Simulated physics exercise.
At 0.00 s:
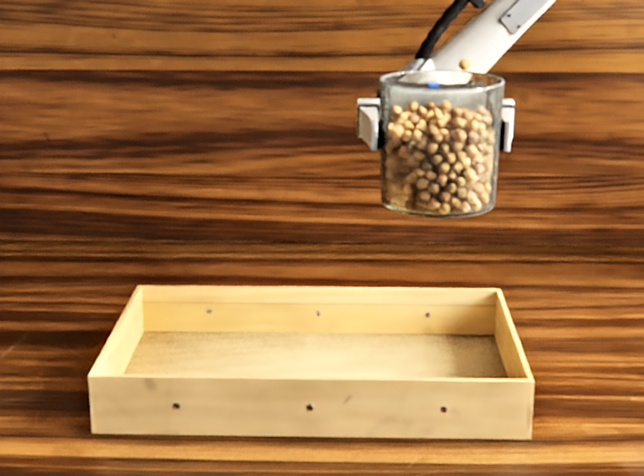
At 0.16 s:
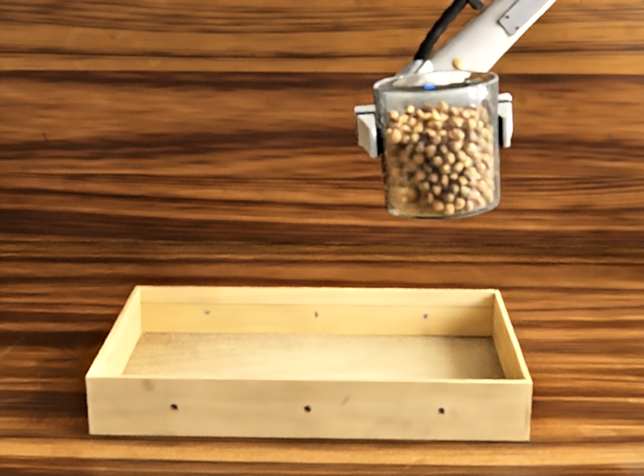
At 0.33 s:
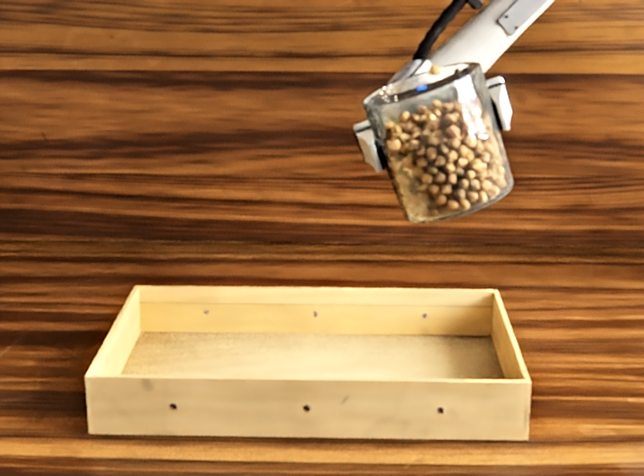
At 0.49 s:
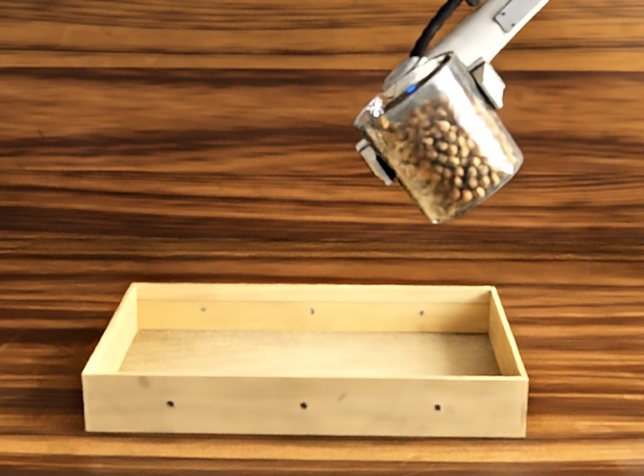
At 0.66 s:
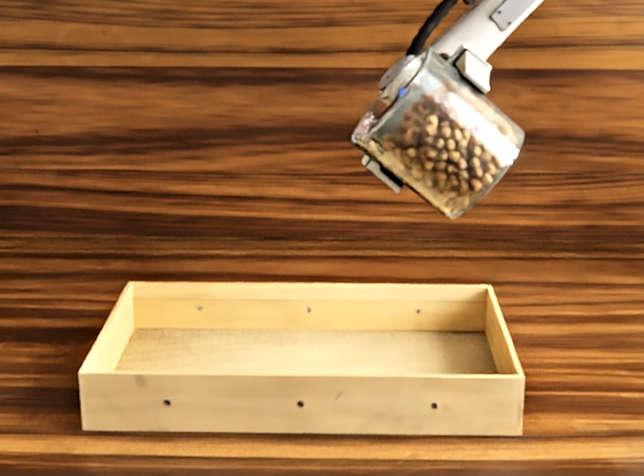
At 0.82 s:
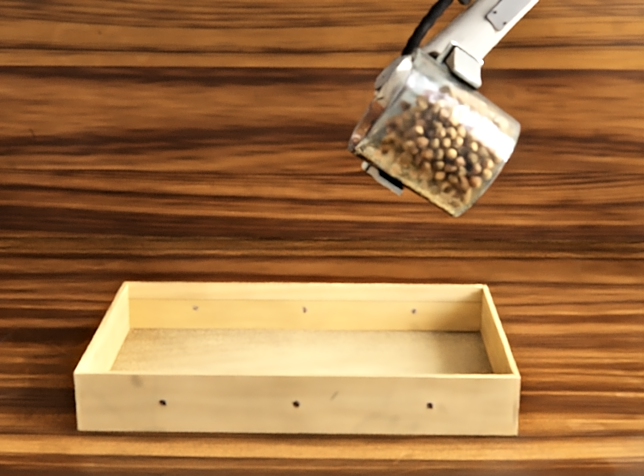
A white robot arm with a black cable reaches in from the upper right, seen from the front and slightly above, against a background and table of dark-streaked brown wood. Its gripper holds a clear tumbler mostly filled with tan chickpeas above a shallow, empty, pale wooden tray. The tumbler starts upright and tilts steadily leftward, the chickpeas shifting inside, while the view drifts very slightly right.
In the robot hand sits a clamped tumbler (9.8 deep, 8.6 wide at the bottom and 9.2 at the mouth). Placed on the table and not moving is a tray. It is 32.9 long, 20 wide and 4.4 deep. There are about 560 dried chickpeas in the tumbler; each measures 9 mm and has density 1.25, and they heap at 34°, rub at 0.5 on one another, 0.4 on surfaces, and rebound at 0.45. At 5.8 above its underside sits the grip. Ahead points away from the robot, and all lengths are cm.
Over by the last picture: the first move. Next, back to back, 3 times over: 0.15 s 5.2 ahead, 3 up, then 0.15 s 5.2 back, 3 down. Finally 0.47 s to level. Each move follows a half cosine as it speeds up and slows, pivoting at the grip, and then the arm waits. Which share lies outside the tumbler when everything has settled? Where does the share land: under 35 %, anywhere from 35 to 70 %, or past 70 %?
It lands anywhere from 35 to 70 %.
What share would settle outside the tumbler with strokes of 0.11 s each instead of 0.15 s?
It would be near 75 per cent.
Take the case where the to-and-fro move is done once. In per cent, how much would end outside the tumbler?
That share would be near 25 percent.
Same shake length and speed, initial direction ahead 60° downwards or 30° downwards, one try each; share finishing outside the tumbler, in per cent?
About 0 and 10 per cent.
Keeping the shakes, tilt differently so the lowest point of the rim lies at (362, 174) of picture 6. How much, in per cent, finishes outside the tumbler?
That comes to some 90 percent.
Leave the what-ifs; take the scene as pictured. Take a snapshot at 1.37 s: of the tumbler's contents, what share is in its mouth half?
Share in the mouth half: About 60 %.
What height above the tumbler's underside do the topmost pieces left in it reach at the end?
7.5 cm.
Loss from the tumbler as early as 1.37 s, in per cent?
So far around 30 % is out.
By 1.37 s, tilted 56° forward, highest piece 25 above the table; 402 in the tumbler, 125 in the tray, 34 in flight or on a rim.
By 1.92 s, tilted 35° forward, highest piece 22 above the table; 311 in the tumbler, 250 in the tray.
By 2.39 s, level, highest piece 24 above the table; 311 in the tumbler, 250 in the tray.
By 3.44 s, level, highest piece 23 above the table; 311 in the tumbler, 250 in the tray.
Final count, 311 in the tumbler, 250 in the tray. That is 45 % outside the tumbler.
